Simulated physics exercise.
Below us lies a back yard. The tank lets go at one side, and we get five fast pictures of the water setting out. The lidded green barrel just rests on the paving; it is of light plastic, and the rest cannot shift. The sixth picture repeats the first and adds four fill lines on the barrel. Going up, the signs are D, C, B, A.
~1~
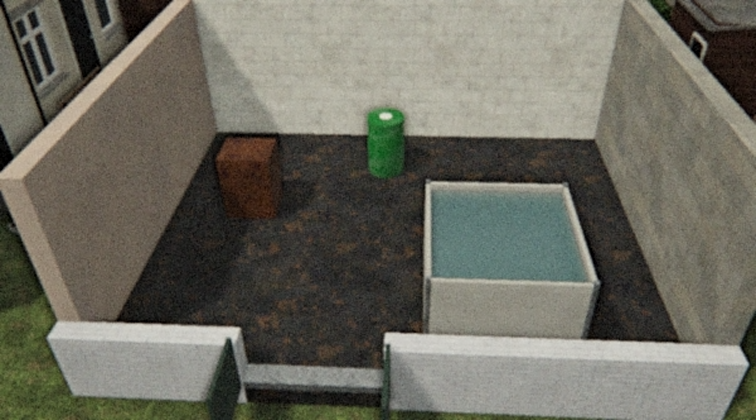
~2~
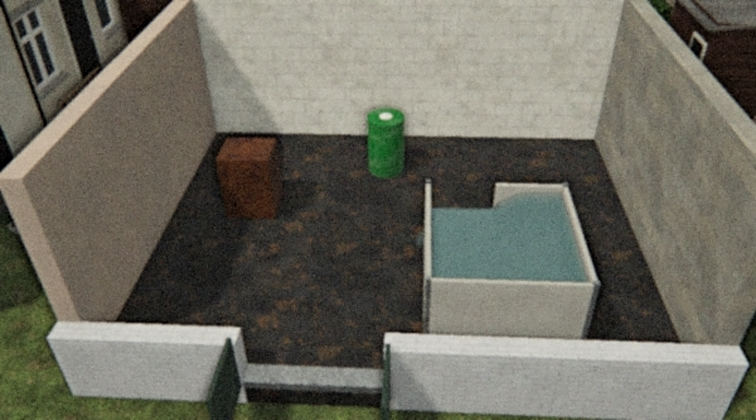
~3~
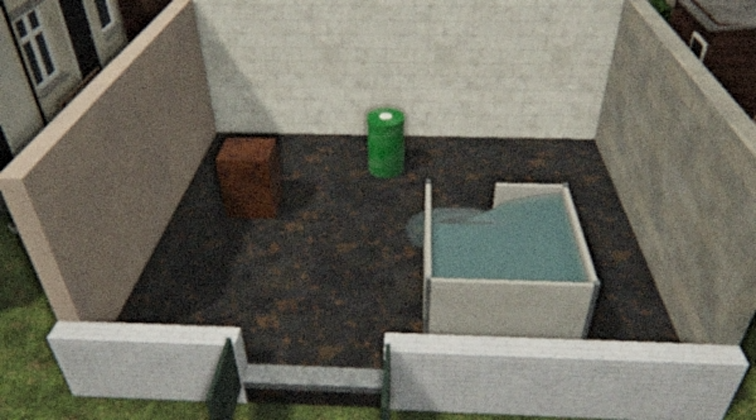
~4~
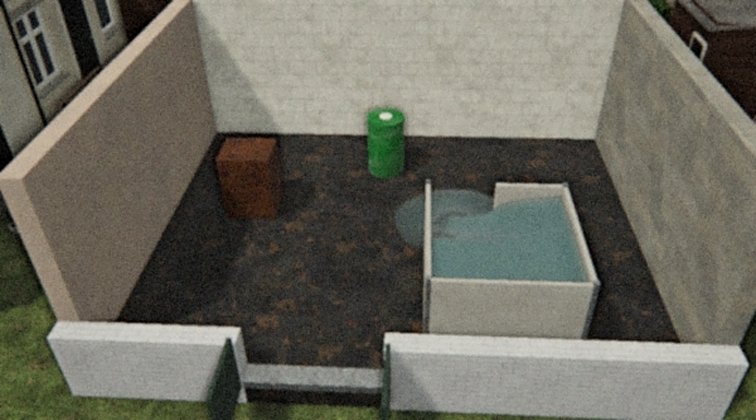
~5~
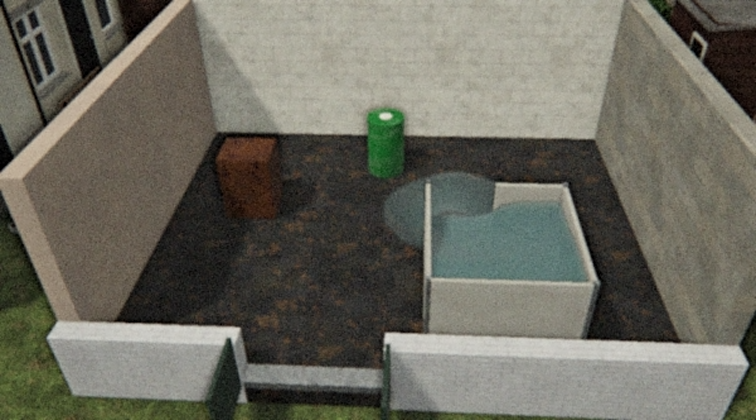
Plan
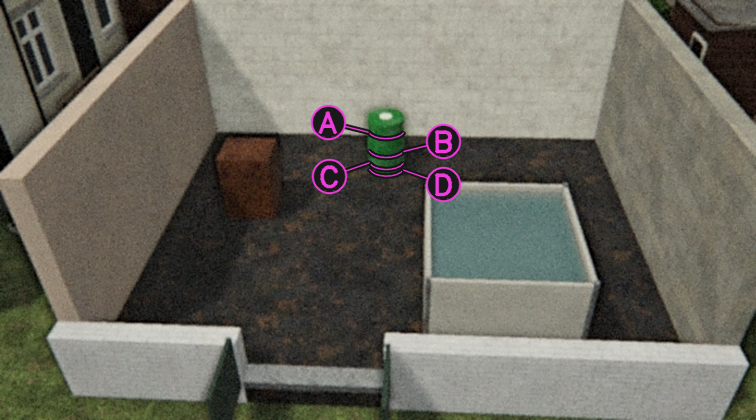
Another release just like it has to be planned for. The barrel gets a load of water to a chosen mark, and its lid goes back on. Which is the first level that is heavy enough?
The limit is A.
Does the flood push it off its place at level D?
Yes, it does.
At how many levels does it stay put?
One of the four.
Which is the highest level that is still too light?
B it is.
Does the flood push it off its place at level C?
Yes, it does.
On the marked copy, A at (385, 138); B at (385, 157); C at (385, 169); D at (385, 176); from the bottom up D, C, B, A.
With A, it does not move.
With B, it is pushed about half its own width away.
With C, it is pushed about 6 times its own width away.
With D, it is pushed about 7 times its own width away.
